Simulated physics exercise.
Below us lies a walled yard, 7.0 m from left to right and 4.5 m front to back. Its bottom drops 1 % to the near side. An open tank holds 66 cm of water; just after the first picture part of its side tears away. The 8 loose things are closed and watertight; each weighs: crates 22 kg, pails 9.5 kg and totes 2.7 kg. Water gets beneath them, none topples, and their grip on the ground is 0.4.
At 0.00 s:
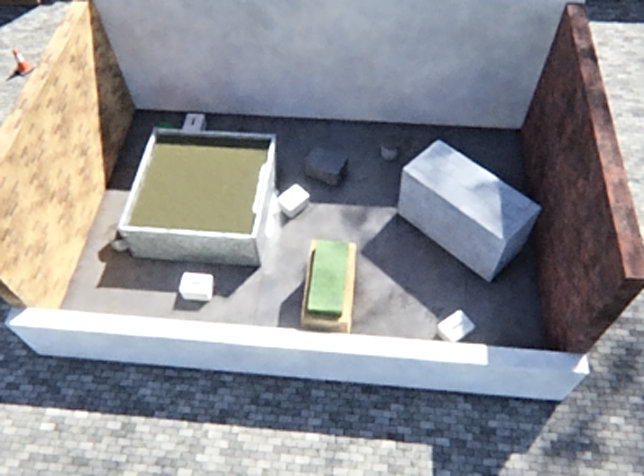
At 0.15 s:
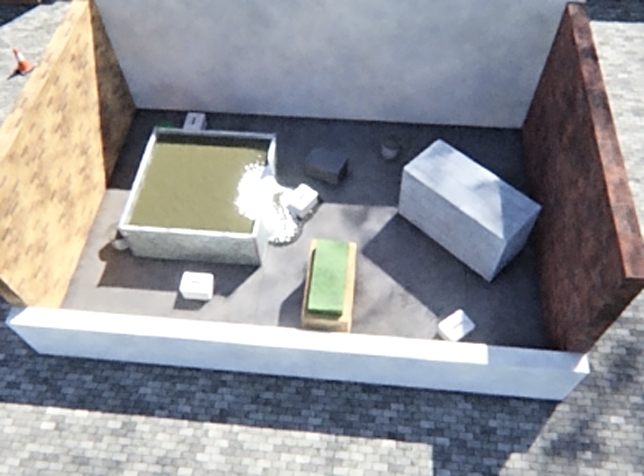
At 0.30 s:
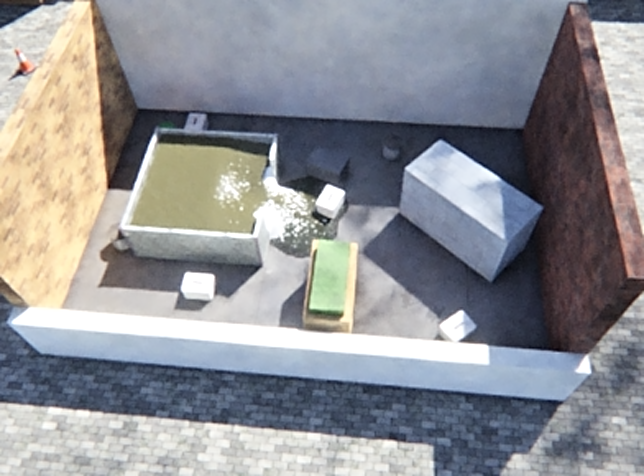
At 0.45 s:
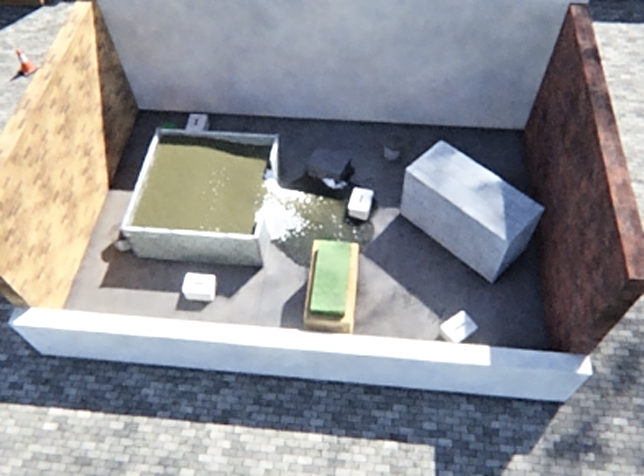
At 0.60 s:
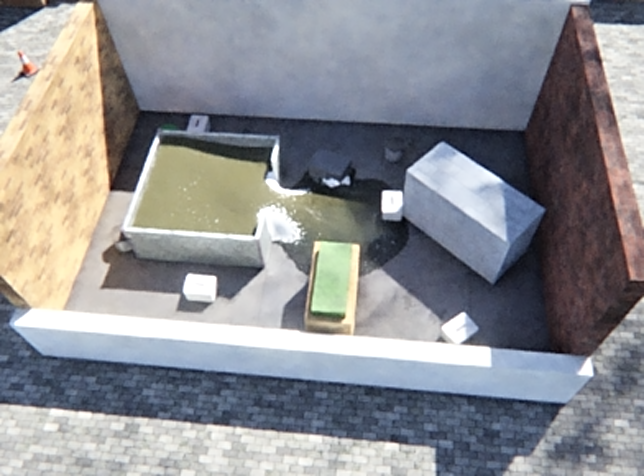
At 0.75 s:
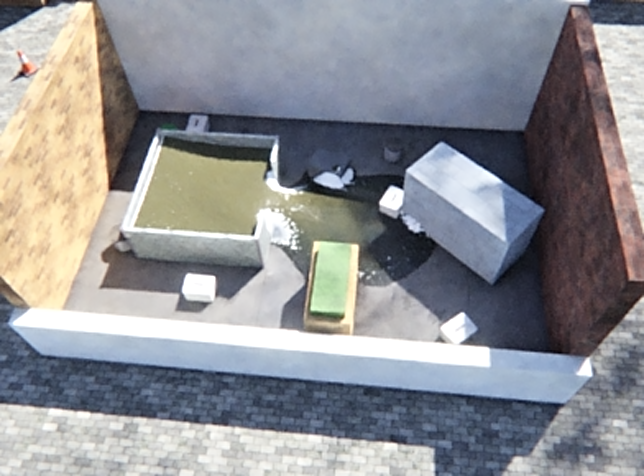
A large, open rectangular tank of murky olive water stands at the left of a walled yard seen from above, between a tan wall and a dark red one. A pale grey block sits at right, a green-topped tan box near the centre front, with small white boxes and dark objects around. Water bursts from the tank's right side, foaming and spreading rightward, carrying one white box to the grey block, while the view stays almost still.
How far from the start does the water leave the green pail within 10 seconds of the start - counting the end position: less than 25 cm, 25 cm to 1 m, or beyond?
Green pail holds its place.
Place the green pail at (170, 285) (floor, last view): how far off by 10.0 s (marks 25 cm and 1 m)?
It stays put.
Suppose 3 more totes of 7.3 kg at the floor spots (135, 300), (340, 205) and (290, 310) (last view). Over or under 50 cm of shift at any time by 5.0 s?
In that order: Under, past it, short of it.
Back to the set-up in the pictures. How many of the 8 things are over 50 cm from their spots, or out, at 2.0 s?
I count 1.
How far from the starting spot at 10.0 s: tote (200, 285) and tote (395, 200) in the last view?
In turn: 10 cm, 300 cm.
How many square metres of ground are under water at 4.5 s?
Some 20 m2.
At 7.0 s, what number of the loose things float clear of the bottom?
I count 2.
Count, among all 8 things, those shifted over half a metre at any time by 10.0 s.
I count 5.
After 2.0 s the green pail is near (168, 130), 0.0 m from its start, aground; 1 afloat.
After 4.5 s the green pail is near (168, 130), 0.0 m from its start, aground; 3 afloat.
After 7.0 s the green pail is near (168, 130), 0.0 m from its start, aground; 2 afloat.
After 10.0 s the green pail is near (167, 130), 0.0 m from its start, aground; 3 afloat.
